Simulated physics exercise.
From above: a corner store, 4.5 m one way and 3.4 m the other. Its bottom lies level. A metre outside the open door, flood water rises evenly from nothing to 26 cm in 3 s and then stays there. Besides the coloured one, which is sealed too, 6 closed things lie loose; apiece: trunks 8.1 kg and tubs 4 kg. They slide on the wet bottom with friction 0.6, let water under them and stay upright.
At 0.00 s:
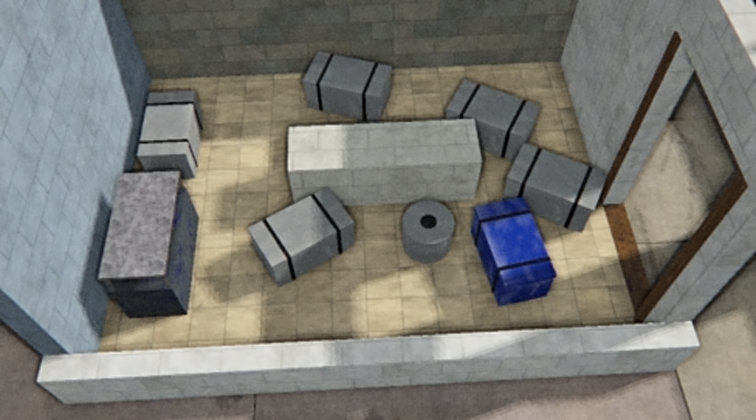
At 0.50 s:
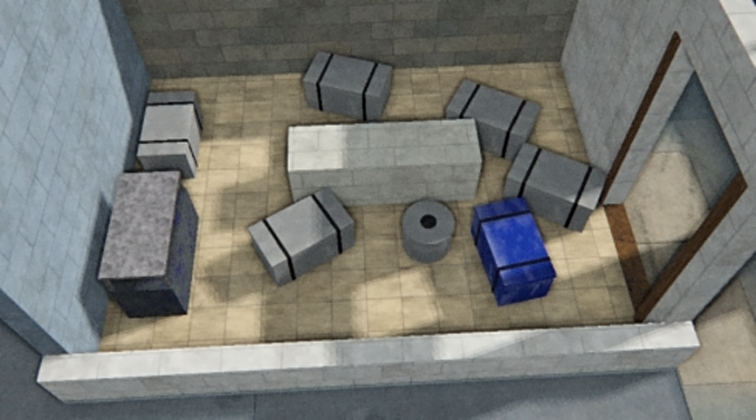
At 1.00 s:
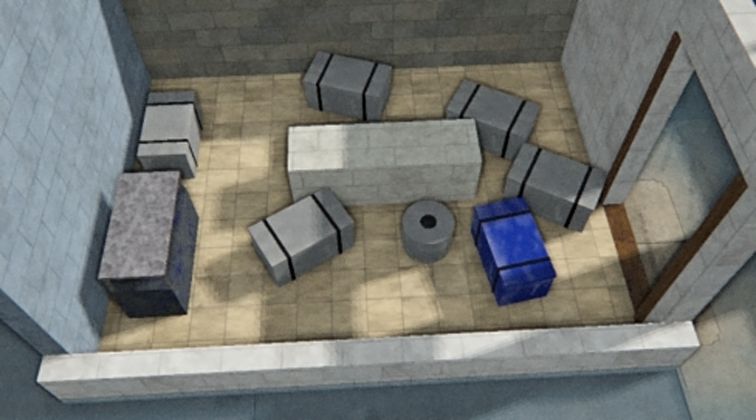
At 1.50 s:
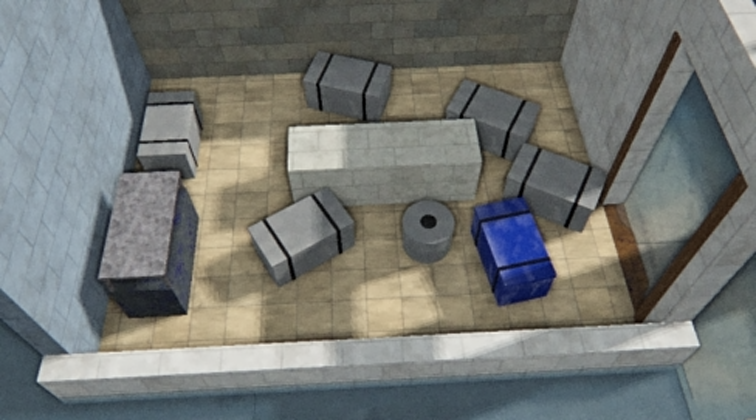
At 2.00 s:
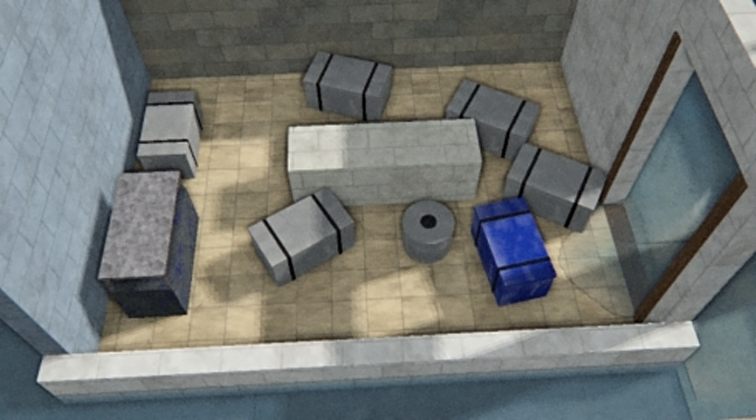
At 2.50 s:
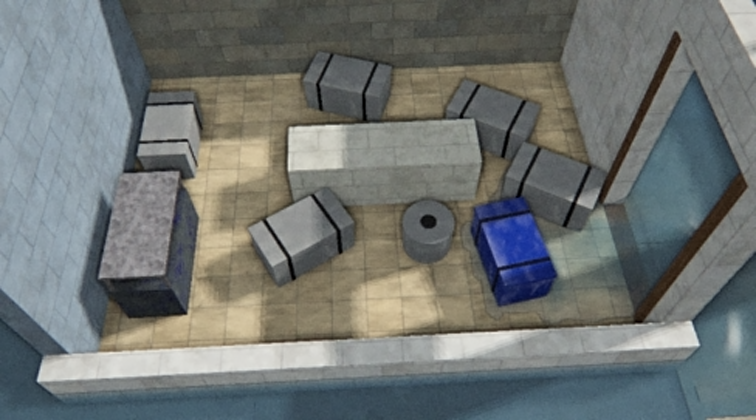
In a walled corner store seen from above, water spreads over the ground outside, then creeps in through the open doorway on the right, while the blue trunk, the grey trunks and the round tub stay still.
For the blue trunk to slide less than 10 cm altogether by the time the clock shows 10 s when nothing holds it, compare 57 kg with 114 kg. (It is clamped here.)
I expect that only the higher weight holds it.
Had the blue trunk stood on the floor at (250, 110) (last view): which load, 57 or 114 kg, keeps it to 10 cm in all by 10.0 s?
It takes the larger.
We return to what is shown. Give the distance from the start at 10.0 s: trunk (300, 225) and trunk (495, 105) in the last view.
In turn: 80 cm, 200 cm.
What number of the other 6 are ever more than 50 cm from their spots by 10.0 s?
5 of them.
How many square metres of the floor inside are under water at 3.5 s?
About 3.0 m2.
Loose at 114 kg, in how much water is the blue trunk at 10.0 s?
Roughly 11 cm.
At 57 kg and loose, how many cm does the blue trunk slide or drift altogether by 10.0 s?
About 200 cm.
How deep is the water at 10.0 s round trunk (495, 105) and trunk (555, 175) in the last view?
About 8 and 8 cm.
After 3.5 s the blue trunk would be 8 cm from its start with 57 kg and 0 cm from its start with 114 kg; 9 cm of water round it then.
After 4.5 s the blue trunk would be 42 cm from its start with 57 kg and 0 cm from its start with 114 kg; 9 cm of water round it then.
After 7.0 s the blue trunk would be 109 cm from its start with 57 kg and 0 cm from its start with 114 kg; 10 cm of water round it then.
After 10.0 s the blue trunk would be 215 cm from its start with 57 kg and 0 cm from its start with 114 kg; 11 cm of water round it then.
